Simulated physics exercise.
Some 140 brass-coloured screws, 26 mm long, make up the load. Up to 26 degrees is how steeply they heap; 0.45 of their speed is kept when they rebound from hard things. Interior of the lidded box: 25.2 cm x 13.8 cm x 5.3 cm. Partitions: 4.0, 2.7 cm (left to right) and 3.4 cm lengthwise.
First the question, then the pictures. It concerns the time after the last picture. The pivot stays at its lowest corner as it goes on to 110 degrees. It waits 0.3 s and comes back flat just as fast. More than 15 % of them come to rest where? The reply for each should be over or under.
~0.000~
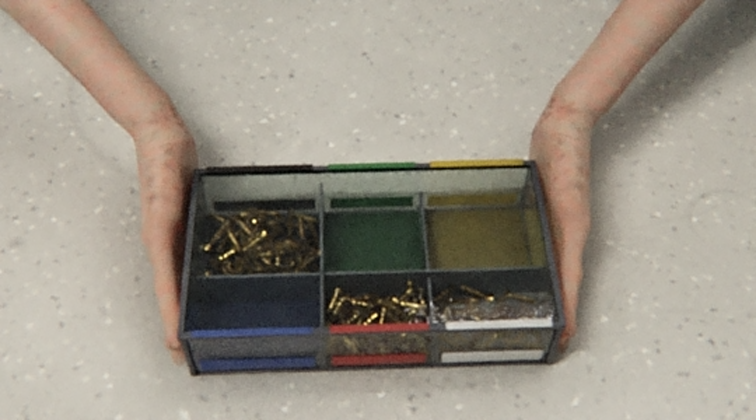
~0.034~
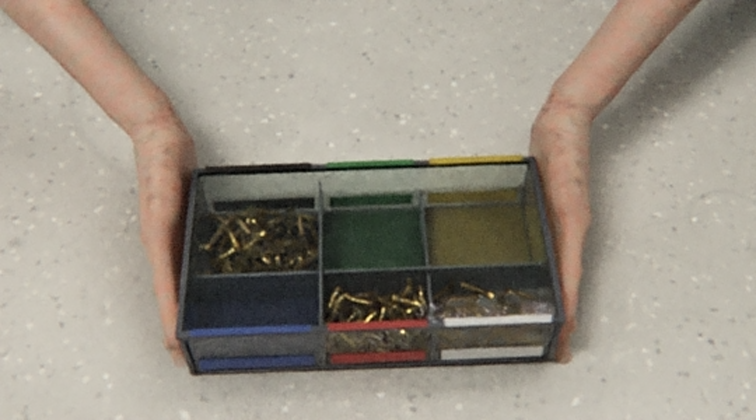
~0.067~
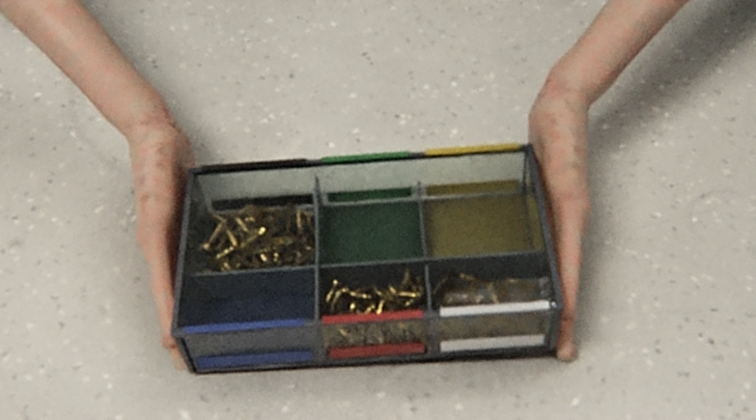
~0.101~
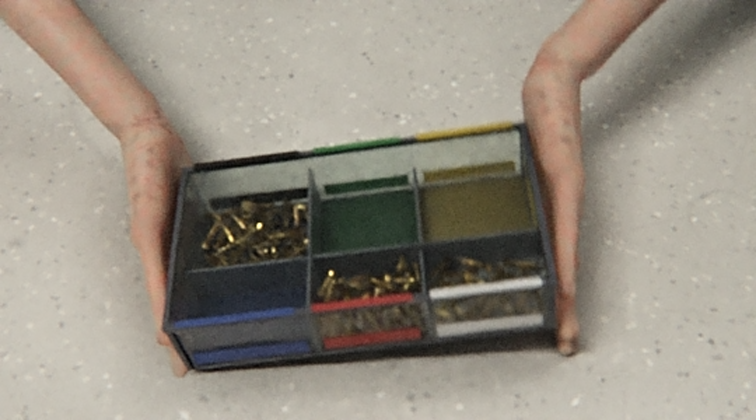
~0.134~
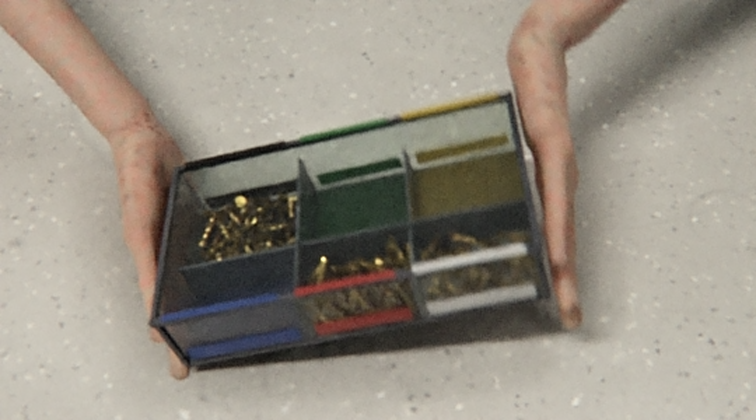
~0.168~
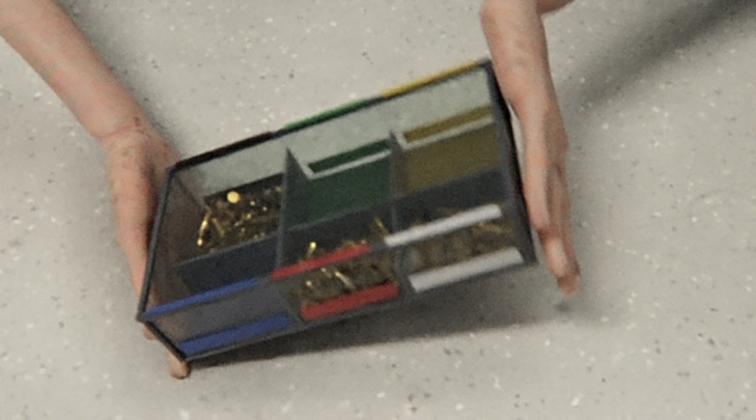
For red it is over, for blue it is under, for green it is under, for yellow it is under, for white it is under, for black it is over.
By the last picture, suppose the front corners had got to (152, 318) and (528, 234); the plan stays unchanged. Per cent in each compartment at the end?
Final shares: Red 35%, blue 0%, green 0%, yellow 0%, white 0%, black 60%.
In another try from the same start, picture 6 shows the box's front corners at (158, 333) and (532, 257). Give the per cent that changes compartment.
It comes to around 30 per cent in that case.
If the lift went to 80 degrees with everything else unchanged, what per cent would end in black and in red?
Then the black compartment would keep 50 per cent and the red one 40 per cent.
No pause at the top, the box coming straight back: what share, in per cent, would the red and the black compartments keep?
Red 35; black 55.
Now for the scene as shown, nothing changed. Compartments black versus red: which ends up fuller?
Result: Black has more.
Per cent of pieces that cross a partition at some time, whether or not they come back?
Close to 30 percent.
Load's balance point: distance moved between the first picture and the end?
Around 4.5 centimetres, start to finish.
After 0.78 s, tilt 110 degrees; red 45 %, green 5 %, black 50 %.
After 1.19 s, tilt 62 degrees; red 40 %, green 5 %, black 55 %.
After 1.68 s, tilt 0 degrees; red 40 %, green 5 %, black 55 %.
In the end, at 2.0 s, red 40 %, blue 0 %, green 5 %, yellow 0 %, white 0 %, black 55 %.
